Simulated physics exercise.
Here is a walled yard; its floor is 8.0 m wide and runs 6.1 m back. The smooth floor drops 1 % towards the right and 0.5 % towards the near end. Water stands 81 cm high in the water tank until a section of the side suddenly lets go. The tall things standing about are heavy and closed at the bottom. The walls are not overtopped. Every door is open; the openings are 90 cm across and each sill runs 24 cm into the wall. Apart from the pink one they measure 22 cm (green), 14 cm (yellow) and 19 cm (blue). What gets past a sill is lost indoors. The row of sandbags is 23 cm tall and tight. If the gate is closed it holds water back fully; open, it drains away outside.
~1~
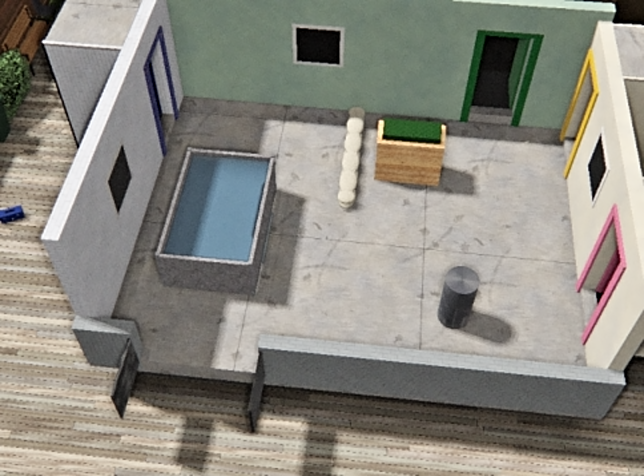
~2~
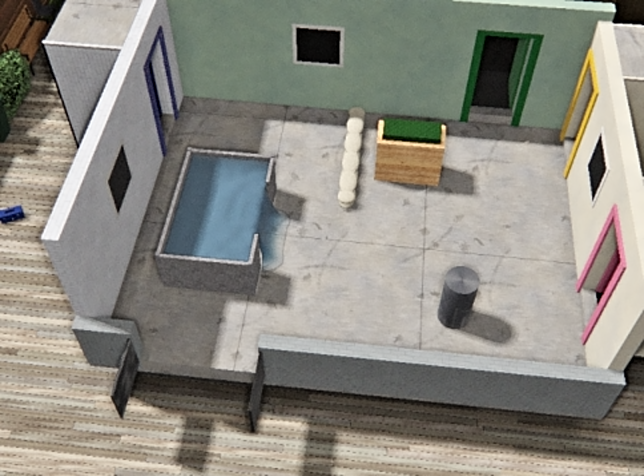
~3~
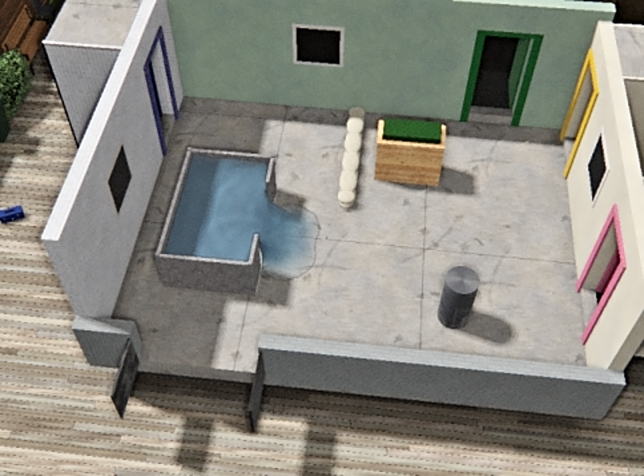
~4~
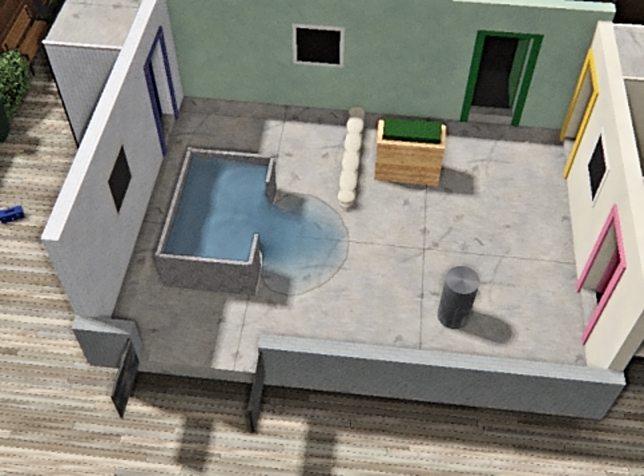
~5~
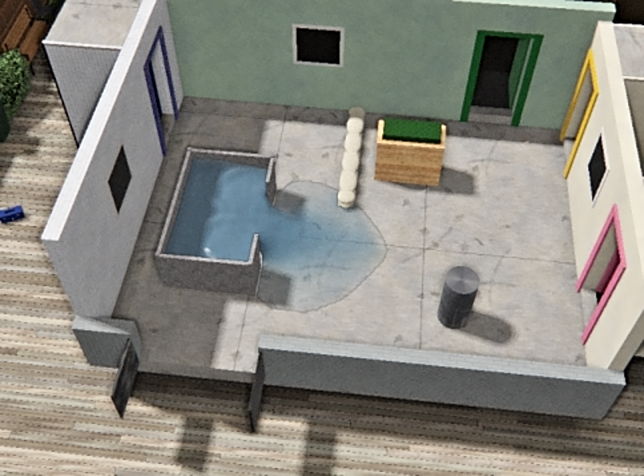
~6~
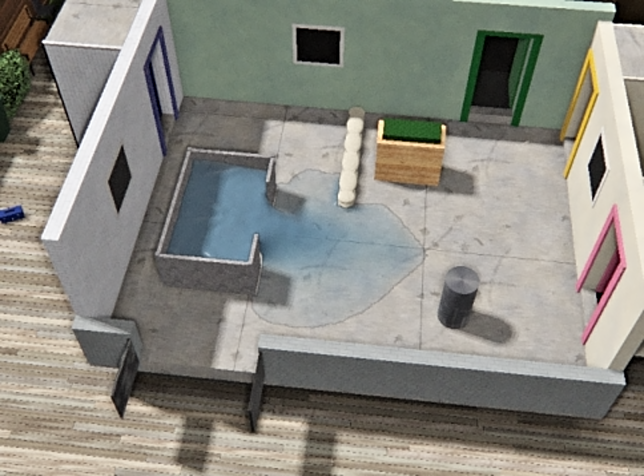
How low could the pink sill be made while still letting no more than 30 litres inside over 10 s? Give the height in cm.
About 17 cm.
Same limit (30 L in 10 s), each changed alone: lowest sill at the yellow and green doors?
Roughly 11.5 cm at yellow and 8.0 cm at green.
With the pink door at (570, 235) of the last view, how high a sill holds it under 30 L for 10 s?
Roughly 19 cm.
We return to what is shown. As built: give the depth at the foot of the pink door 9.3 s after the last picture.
Roughly 7.5 cm deep.
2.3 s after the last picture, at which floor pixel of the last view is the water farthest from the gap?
Around (559, 134).
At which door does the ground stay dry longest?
The blue one.
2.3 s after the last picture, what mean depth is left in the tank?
About 28 cm.
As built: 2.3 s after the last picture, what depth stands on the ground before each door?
In cm: Green 0, yellow 11, blue 0, pink 19.
Then, 0.7 s after the last picture water covers 40 % of the floor, deepest (38 cm) near (276, 238); it has not reached the pink door.
Then, 2.3 s after the last picture water covers 55 % of the floor, deepest (30 cm) near (581, 346); 19 cm at the pink door, 31 litres in over its 15 cm sill.
Then, 9.3 s after the last picture water covers 85 % of the floor, deepest (16 cm) near (437, 123); 7 cm at the pink door, 50 litres in over its 15 cm sill.
At the pink door as built, the water peaked near 21 cm, 1.5 s after the last picture.
Run again over the same 10 s with other heights there, 56 litres in over 14.5 cm, 15 litres over 20 cm. The limit of 30 litres is kept from about 17 cm up.
